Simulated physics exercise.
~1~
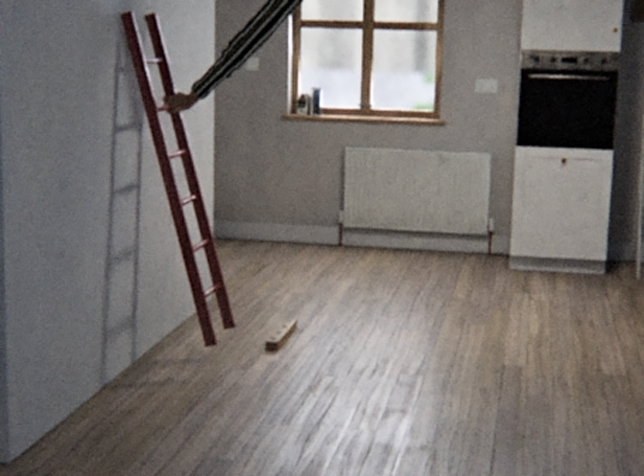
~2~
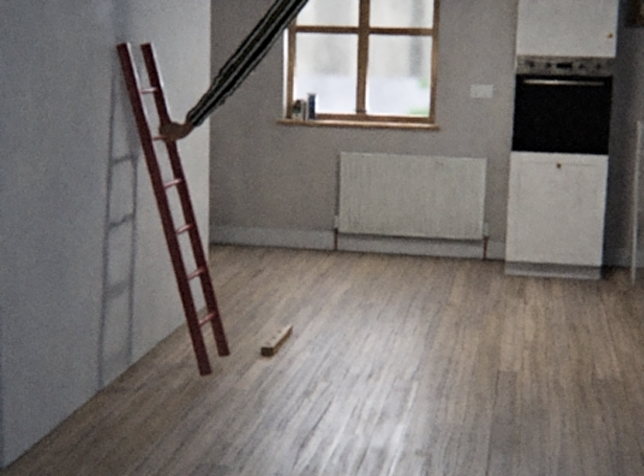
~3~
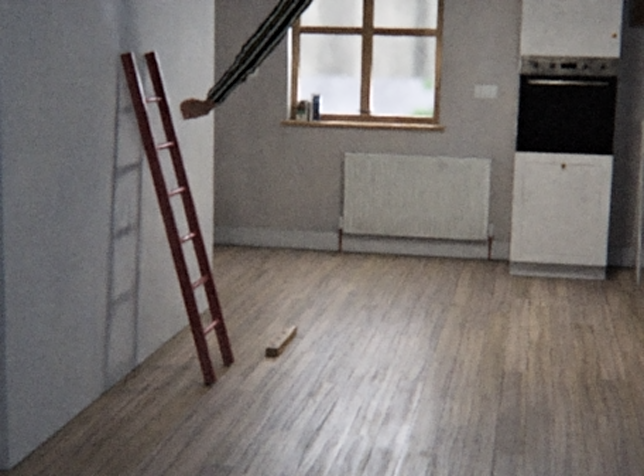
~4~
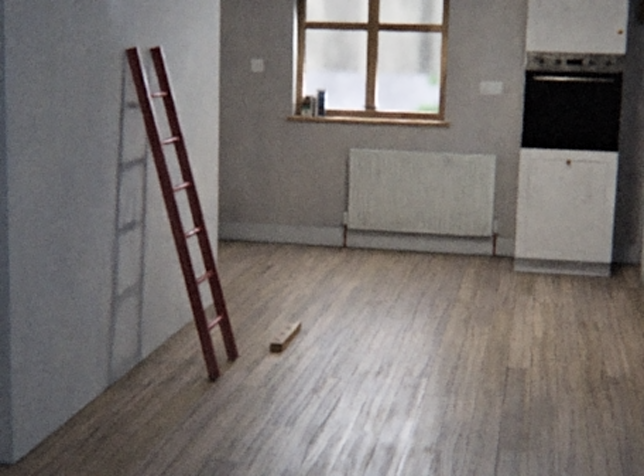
A red ladder slants against the pale grey wall on the left of a room with a wood-look floor, seen from across the room by a slightly swaying camera. A short strip of pale wood lies on the floor just right of its feet, with a wood-framed window, a white radiator and a black oven in white units beyond. A hand in a dark striped sleeve reaches in from above and lowers the ladder a little until it stands on the floor. The hand lets go, draws back and leaves view. The ladder stays up, leaning in place, and the strip remains still.
